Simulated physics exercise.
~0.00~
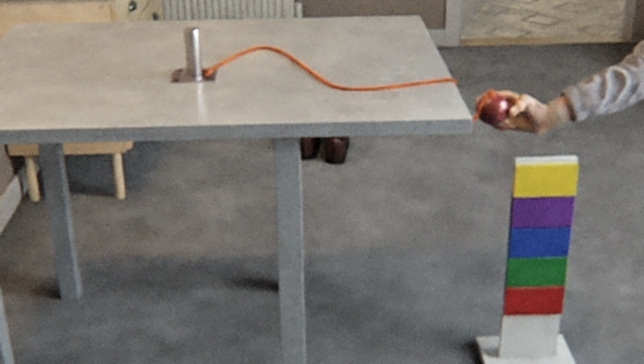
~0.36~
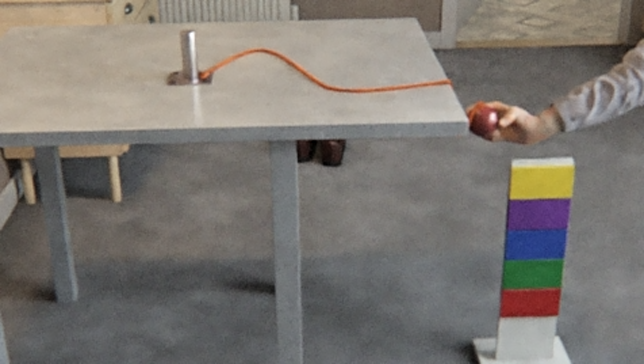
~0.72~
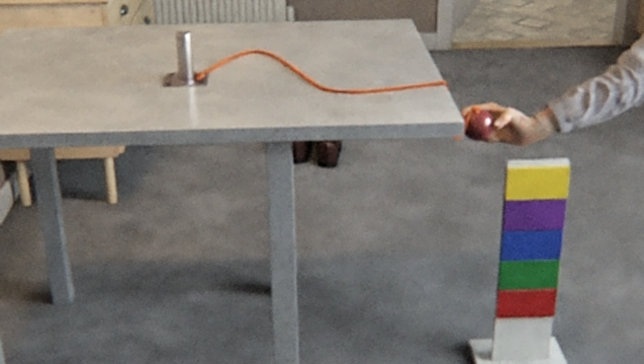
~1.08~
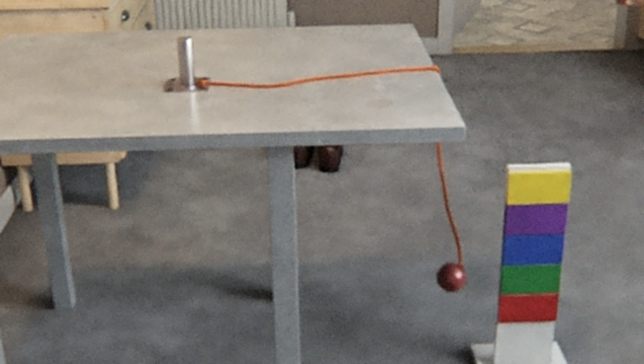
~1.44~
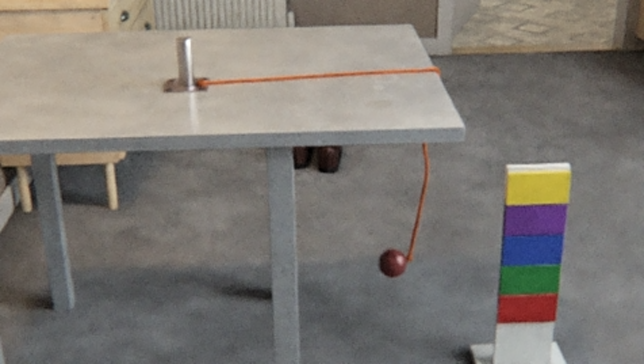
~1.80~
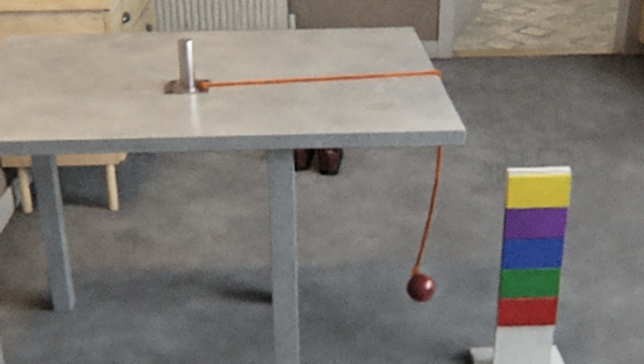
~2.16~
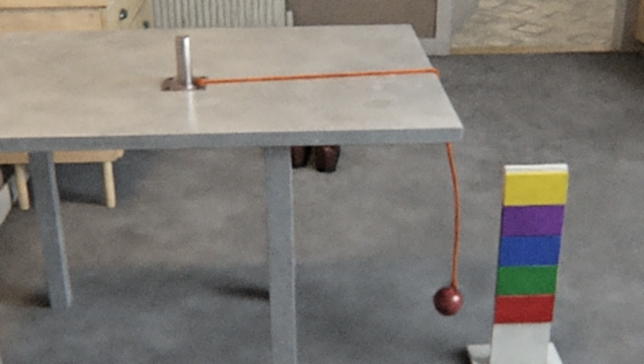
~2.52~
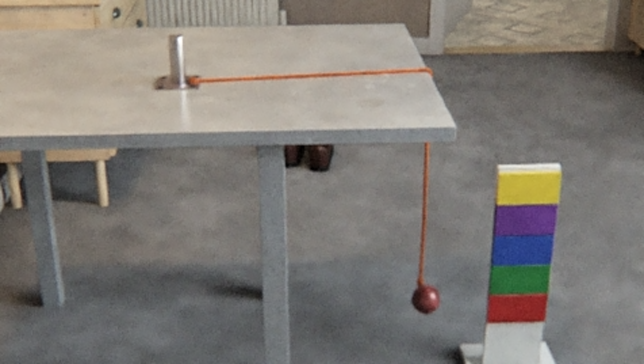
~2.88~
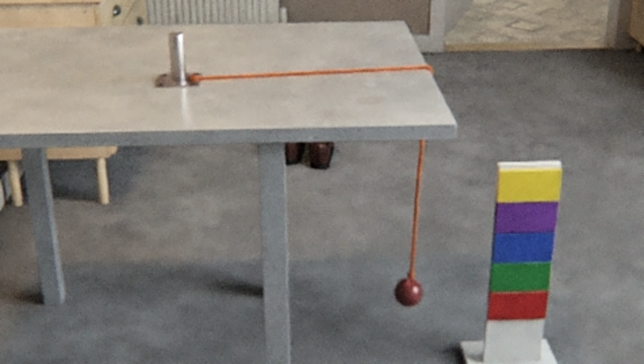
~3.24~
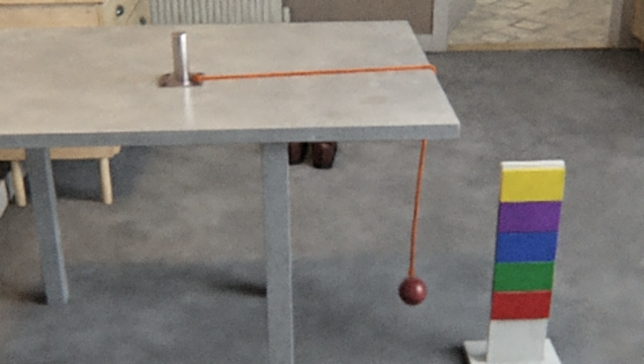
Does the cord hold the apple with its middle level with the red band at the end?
Yes, the cord stays taut over the table's edge and holds the apple's middle level with the red band.
